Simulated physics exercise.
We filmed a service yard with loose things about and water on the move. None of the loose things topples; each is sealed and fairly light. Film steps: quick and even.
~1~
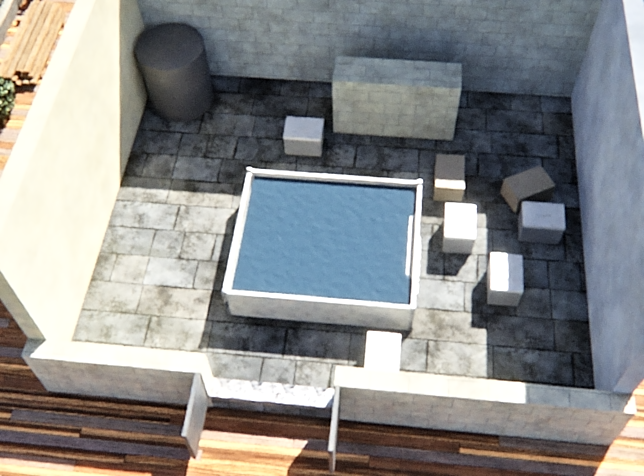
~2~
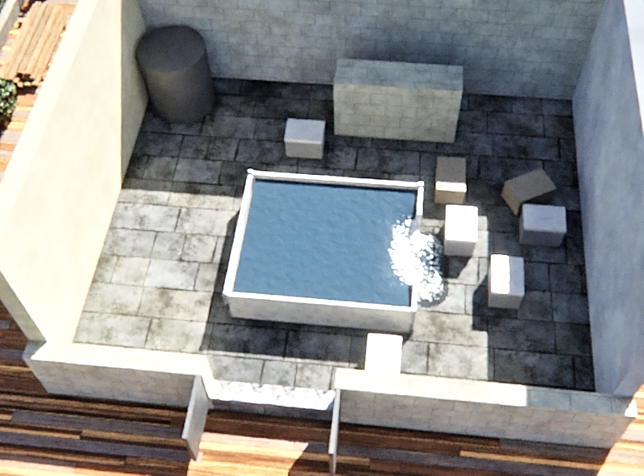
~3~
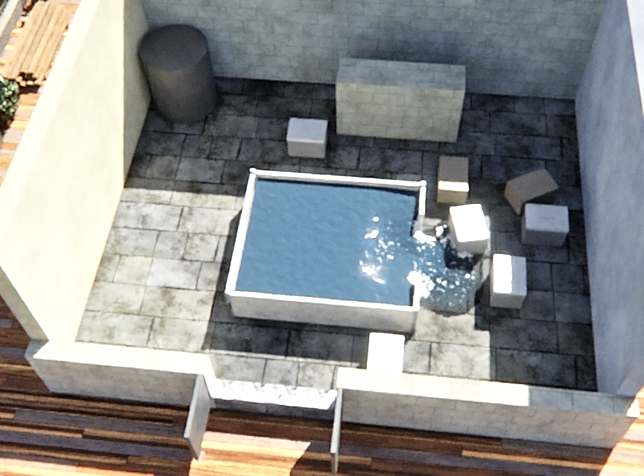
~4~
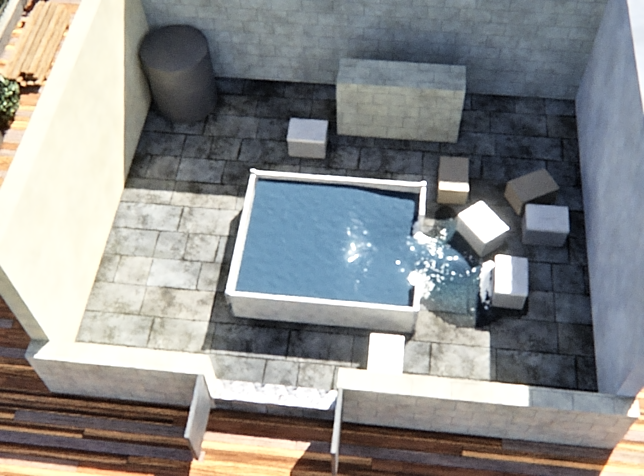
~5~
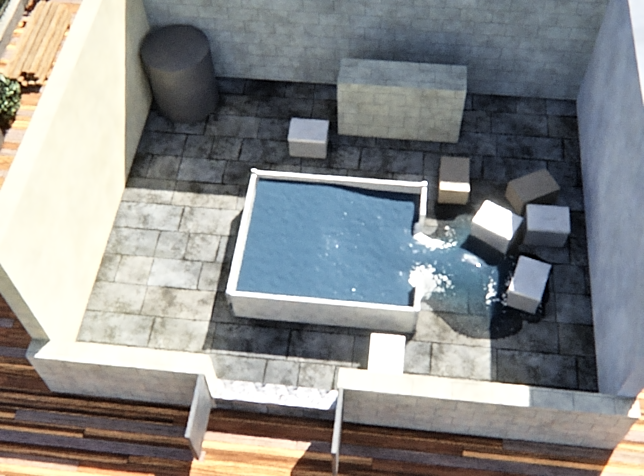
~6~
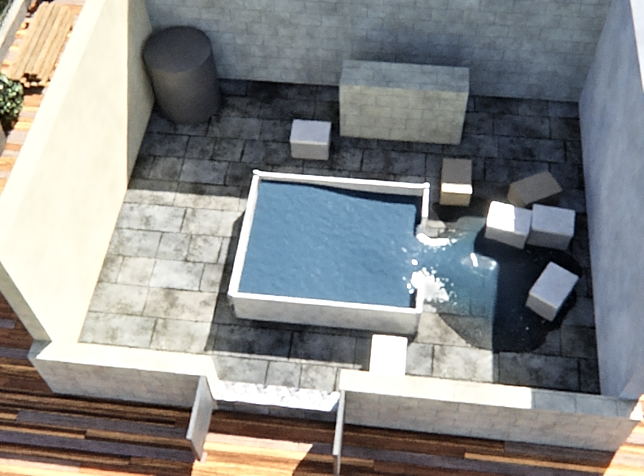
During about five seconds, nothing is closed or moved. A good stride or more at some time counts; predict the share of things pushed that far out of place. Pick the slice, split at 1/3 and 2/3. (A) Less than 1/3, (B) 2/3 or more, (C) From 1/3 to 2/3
2/3 or more (B).
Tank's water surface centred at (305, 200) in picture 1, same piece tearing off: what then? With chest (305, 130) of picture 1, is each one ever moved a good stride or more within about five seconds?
Put simply: It didn't get there.
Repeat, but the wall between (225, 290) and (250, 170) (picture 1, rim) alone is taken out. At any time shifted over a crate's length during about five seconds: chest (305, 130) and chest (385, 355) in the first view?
One by one - carried at least that far and carried at least that far.
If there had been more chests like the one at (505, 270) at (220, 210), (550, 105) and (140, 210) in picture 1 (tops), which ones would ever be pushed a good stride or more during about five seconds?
Listed in order: Hardly budges, displaced, then hardly budges.
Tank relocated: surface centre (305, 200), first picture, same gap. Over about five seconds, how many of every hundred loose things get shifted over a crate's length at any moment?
Close to 90 %.
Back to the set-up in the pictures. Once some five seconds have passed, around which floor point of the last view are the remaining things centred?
Centre estimate: Around (381, 201).
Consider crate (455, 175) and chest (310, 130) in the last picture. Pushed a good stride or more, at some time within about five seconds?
Each in turn - didn't go far / didn't go far.
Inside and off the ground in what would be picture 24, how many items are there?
2.
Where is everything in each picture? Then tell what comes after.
The first picture shows a chest at (461, 220) rests on the ground; a chest at (507, 272), on the bottom; 0 of 7 have shifted.
The second picture shows a chest at (462, 223), on the bottom; a chest at (508, 274), on the bottom; 0 of 7 have shifted.
The third picture shows a chest at (469, 223), on the bottom, close to its start; a chest at (510, 274) rests on the ground; 1 of 7 have shifted.
The fourth picture shows a chest at (483, 221) rests on the ground, close to its start; a chest at (512, 275) rests on the ground; 1 of 7 have shifted.
The fifth picture shows a chest at (498, 220), on the bottom, a stride from its start; a chest at (530, 277) rests on the ground, close to its start; 2 of 7 have shifted.
The sixth picture shows a chest at (510, 218), on the bottom, a stride from its start; a chest at (554, 284), on the bottom, a stride from its start; 2 of 7 have shifted.
A moment on, 2 of 7 are well off their spots; 1 afloat.
Next, 3 of 7 are well off their spots; 3 afloat.
Later, 5 of 7 are well off their spots; 2 afloat.
In the end, 5 of 7 are well off their spots, and 5 have been at some point; 3 afloat.
